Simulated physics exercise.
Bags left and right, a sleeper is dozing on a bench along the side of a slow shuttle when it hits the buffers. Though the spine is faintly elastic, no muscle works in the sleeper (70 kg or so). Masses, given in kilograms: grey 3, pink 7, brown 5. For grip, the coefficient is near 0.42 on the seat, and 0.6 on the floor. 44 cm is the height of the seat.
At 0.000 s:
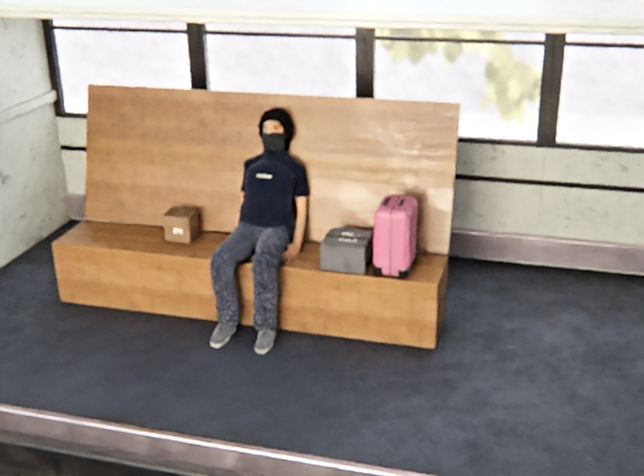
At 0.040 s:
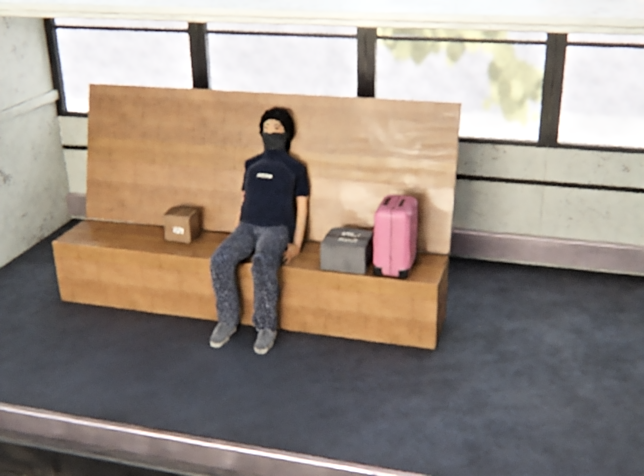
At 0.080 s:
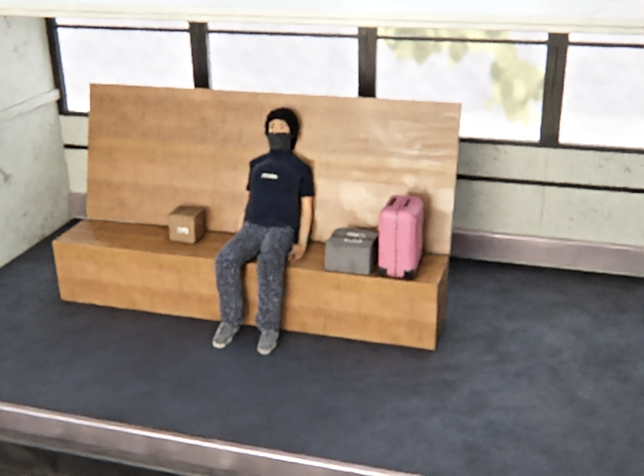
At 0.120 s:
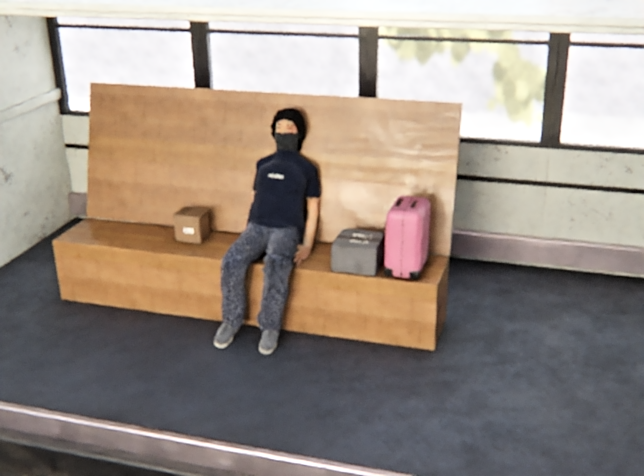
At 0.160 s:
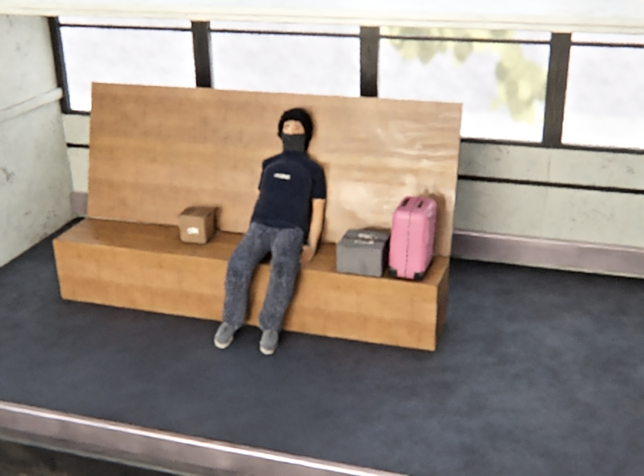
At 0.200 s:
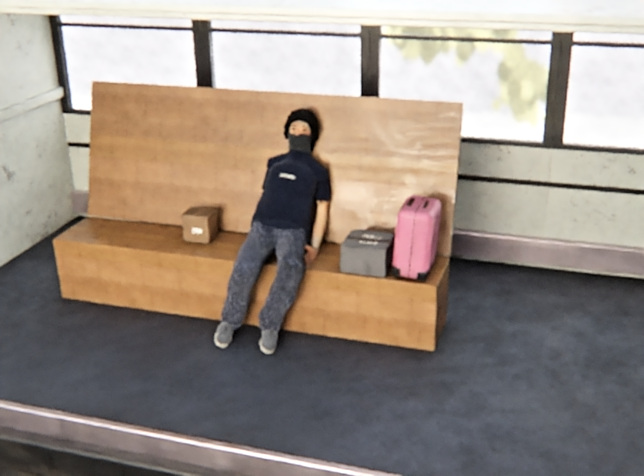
Masked person slumped on a wooden bench sliding slightly right along with a brown box, grey box and pink suitcase, feet staying planted.
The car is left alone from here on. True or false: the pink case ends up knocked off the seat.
False.
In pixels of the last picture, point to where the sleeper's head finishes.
The head finishes near (393, 243).
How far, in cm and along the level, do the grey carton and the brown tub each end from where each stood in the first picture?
Grey carton: 25; brown tub: 15.
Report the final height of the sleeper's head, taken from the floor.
Head height at the end: Near 55 cm.
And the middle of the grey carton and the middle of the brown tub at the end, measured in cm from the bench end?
Grey carton: 40 cm short; brown tub: 160 cm short.
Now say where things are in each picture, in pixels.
The first frame shows pink case (396, 236), sleeper's hips (266, 230).
The second frame shows pink case (396, 236), sleeper's hips (266, 230).
The third frame shows pink case (401, 236), sleeper's hips (270, 230).
The fourth frame shows pink case (408, 237), sleeper's hips (275, 231).
The fifth frame shows pink case (413, 237), sleeper's hips (278, 231).
The sixth frame shows pink case (417, 237), sleeper's hips (279, 230). Everything loose set off at about 1.2 m/s.
After 0.40 s the pink case is 11 cm short of the bench end, tilted 10°, near (425, 237) in the last picture's view.
After 0.65 s the pink case is 17 cm short of the bench end, tilted 0°, near (416, 238) in the last picture's view; the sleeper's hips 58 cm above the ground.
After 1.05 s the pink case is 14 cm short of the bench end, tilted 0°, near (420, 239) in the last picture's view; the sleeper's hips 61 cm above the ground.
When all is still (1.9 s), grey carton stays on; pink case stays on; brown tub stays on; sleeper's hips keep to the seat.
